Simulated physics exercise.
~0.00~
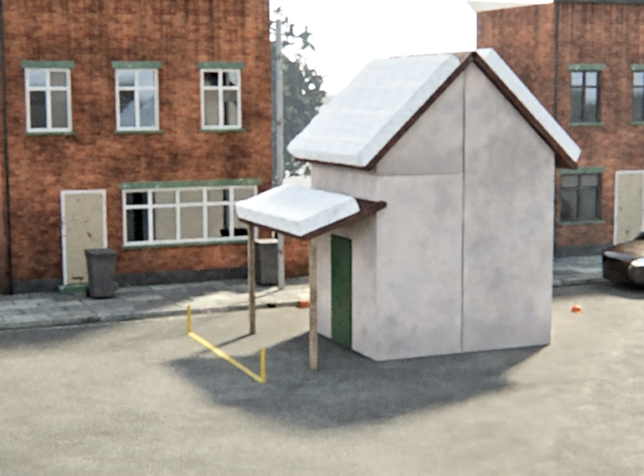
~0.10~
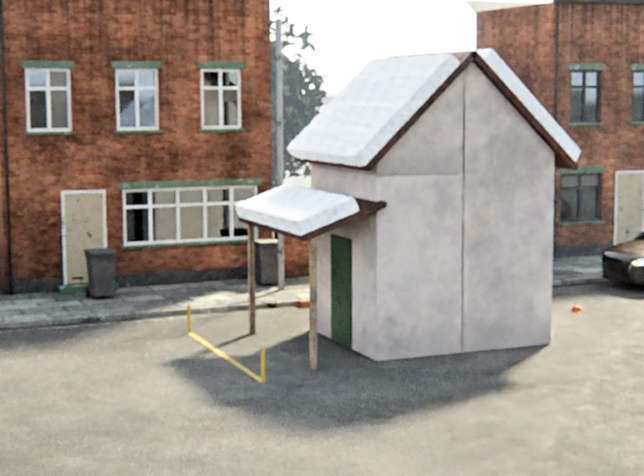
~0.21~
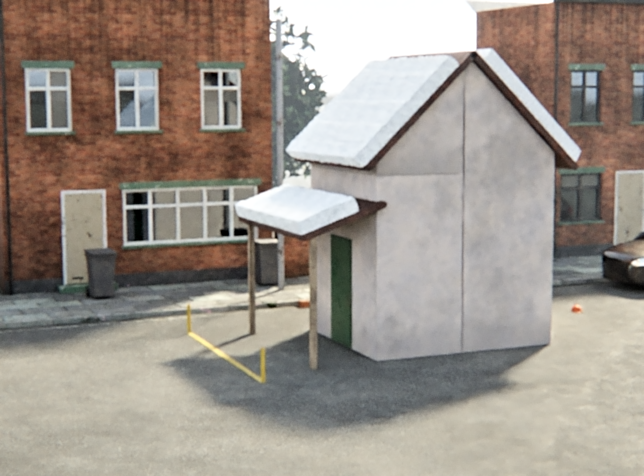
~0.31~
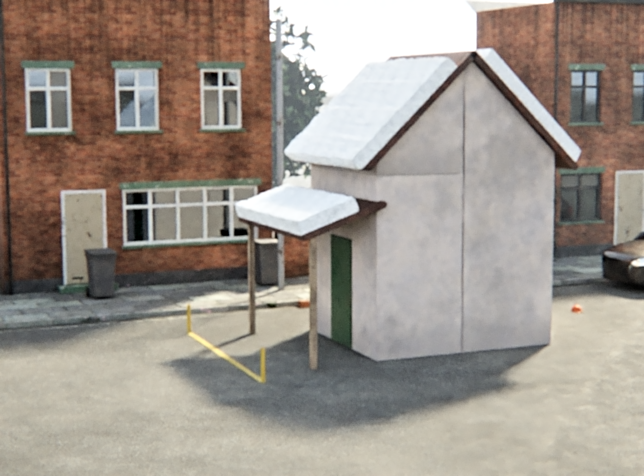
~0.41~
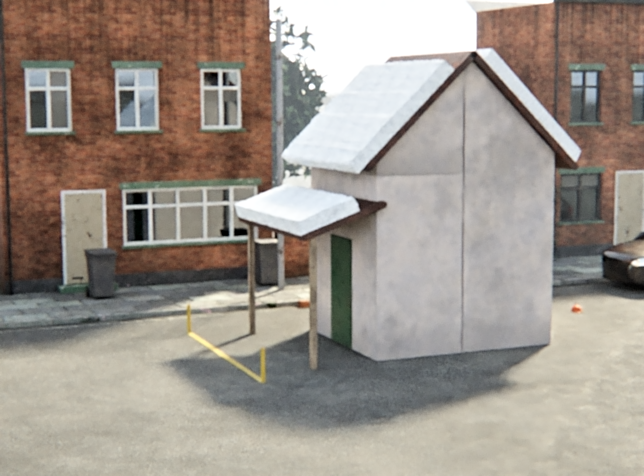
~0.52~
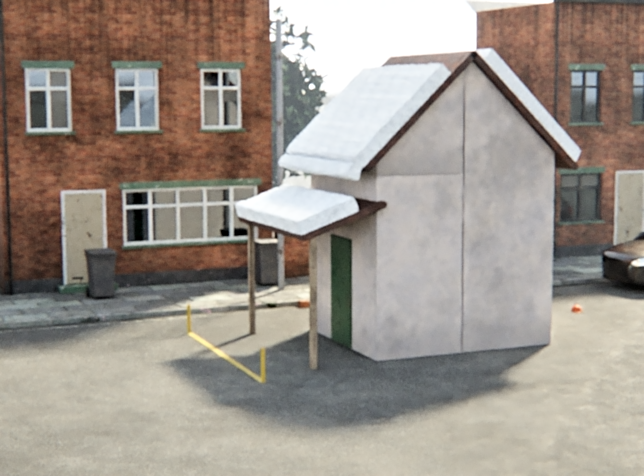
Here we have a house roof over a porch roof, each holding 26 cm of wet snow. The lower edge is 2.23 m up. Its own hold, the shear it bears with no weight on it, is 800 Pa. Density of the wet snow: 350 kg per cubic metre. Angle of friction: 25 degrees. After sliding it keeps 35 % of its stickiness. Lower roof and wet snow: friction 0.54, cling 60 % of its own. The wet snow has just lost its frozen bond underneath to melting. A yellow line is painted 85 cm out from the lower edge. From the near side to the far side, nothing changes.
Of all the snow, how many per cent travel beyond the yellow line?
Something like 26 %.
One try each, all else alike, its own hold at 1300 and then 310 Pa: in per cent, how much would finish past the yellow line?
12 %, then 55 %.
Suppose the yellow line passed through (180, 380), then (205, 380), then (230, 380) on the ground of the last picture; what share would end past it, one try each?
Roughly 0 %, then 2 %, then 12 %.
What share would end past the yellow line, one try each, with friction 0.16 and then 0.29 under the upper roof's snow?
First try 55 per cent, second try 50 per cent.
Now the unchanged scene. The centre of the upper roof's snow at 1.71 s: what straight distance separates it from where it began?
I'd reckon close to 2.2 m.
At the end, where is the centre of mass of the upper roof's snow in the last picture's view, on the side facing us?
Centre: Approx. (278, 316) px, near face.
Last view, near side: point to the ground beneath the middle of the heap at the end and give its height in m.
Middle around (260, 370); height roughly 0.4 m.
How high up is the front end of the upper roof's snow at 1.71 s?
Measured height: Approx. 2.2 m.
After 1.06 s, none is below the lower edge and 0 % is past the line.
After 1.71 s, none is below the lower edge and 0 % is past the line.
After 2.35 s, 43 % is below the lower edge and 14 % is past the line.
After 3.00 s, 60 % is below the lower edge and 24 % is past the line.
After 3.80 s, at the end, 60 % is below the lower edge and 26 % is past the line.
